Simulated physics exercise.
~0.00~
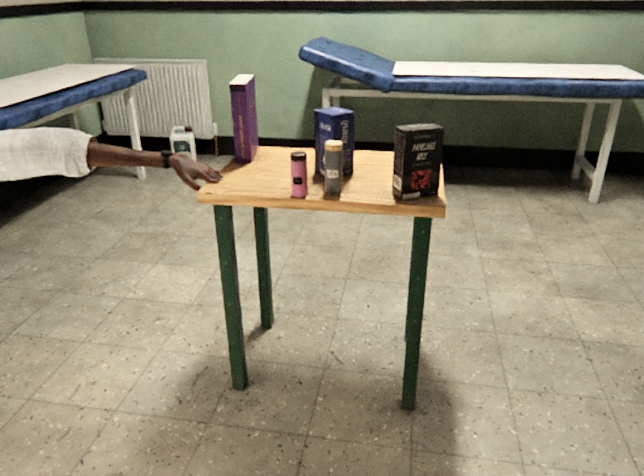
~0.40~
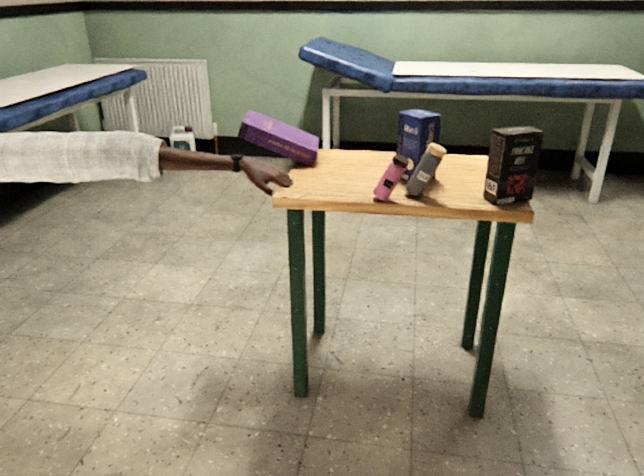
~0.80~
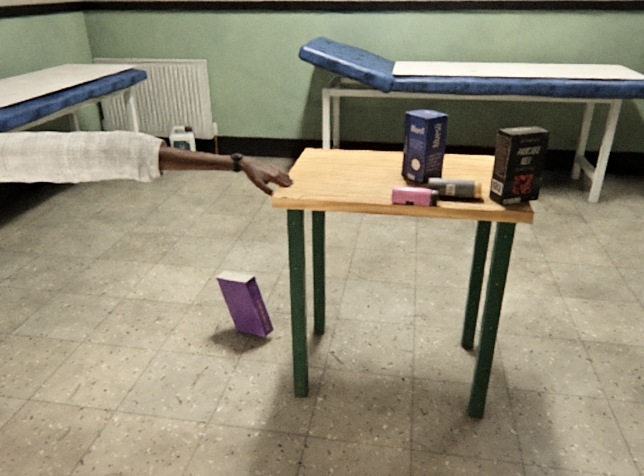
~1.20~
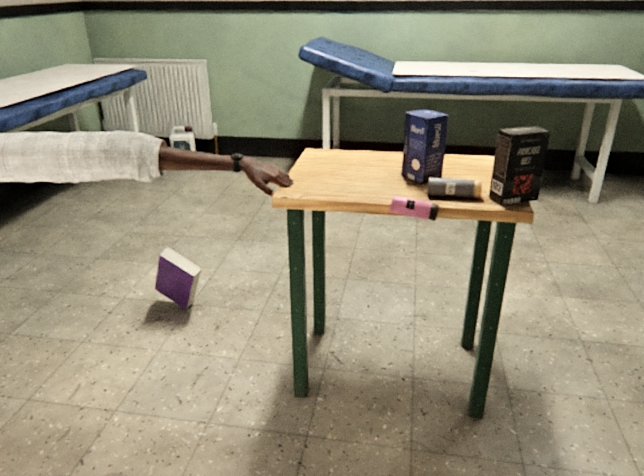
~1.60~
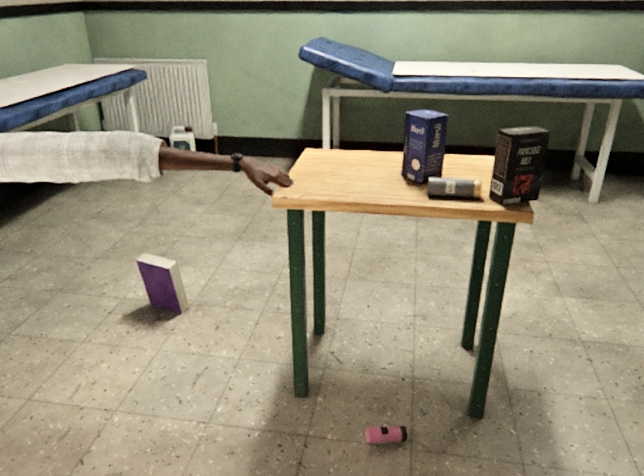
In a tiled room, a hand jolts a table rightward, and two items fall off.
